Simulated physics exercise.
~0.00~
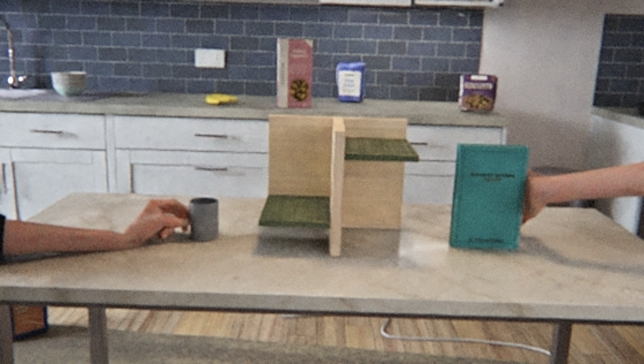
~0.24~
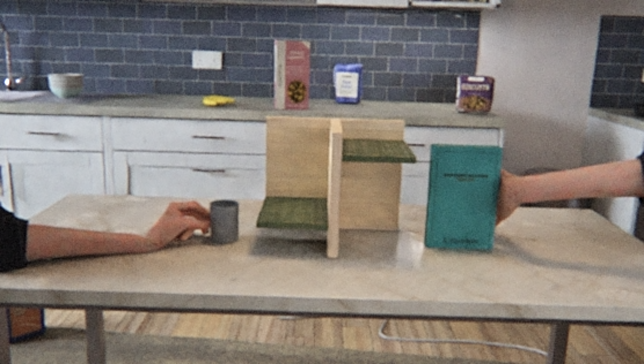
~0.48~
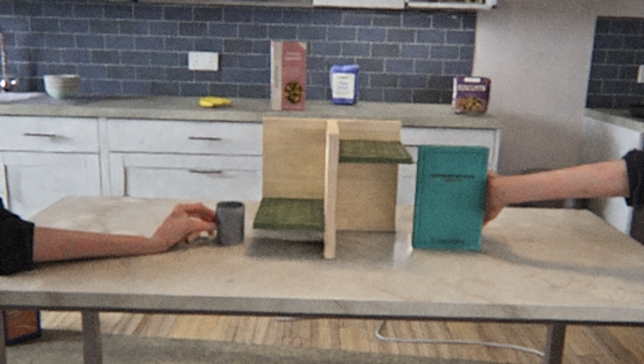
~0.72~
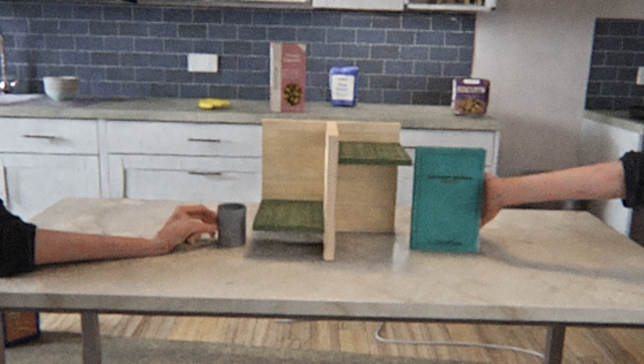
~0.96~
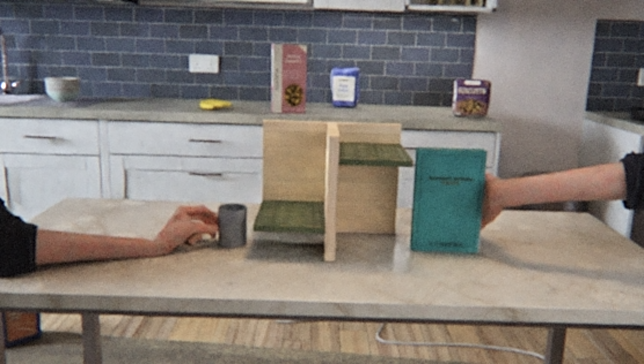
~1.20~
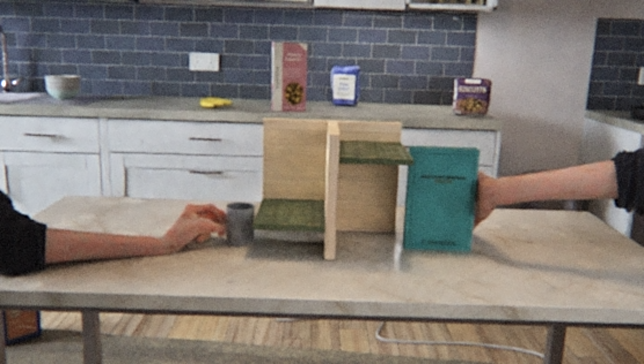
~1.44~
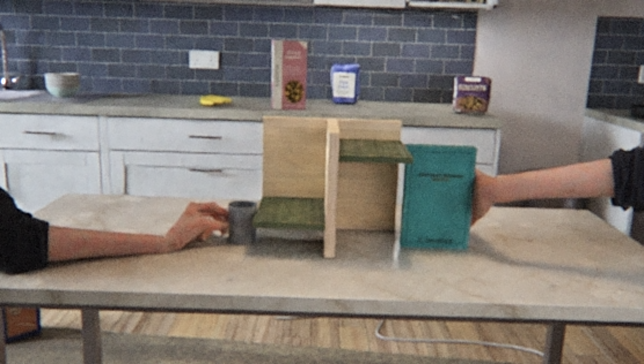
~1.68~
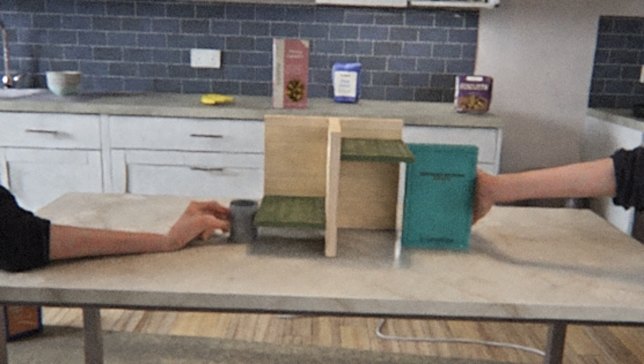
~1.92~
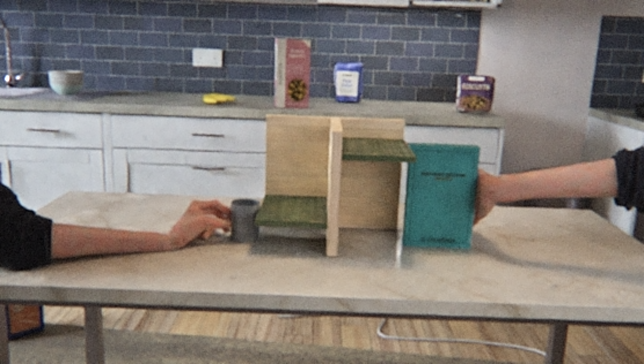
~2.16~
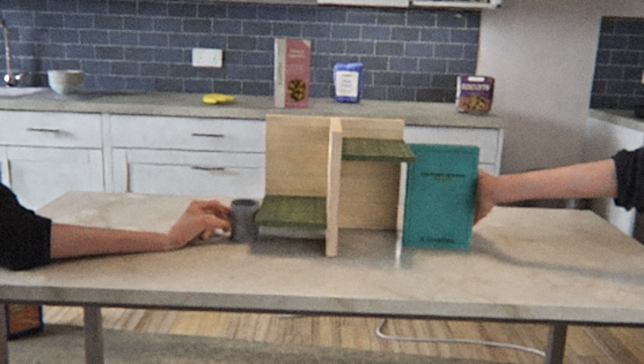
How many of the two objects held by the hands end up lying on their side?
None of them do. The grey beaker and the turquoise book both stay upright to the end.
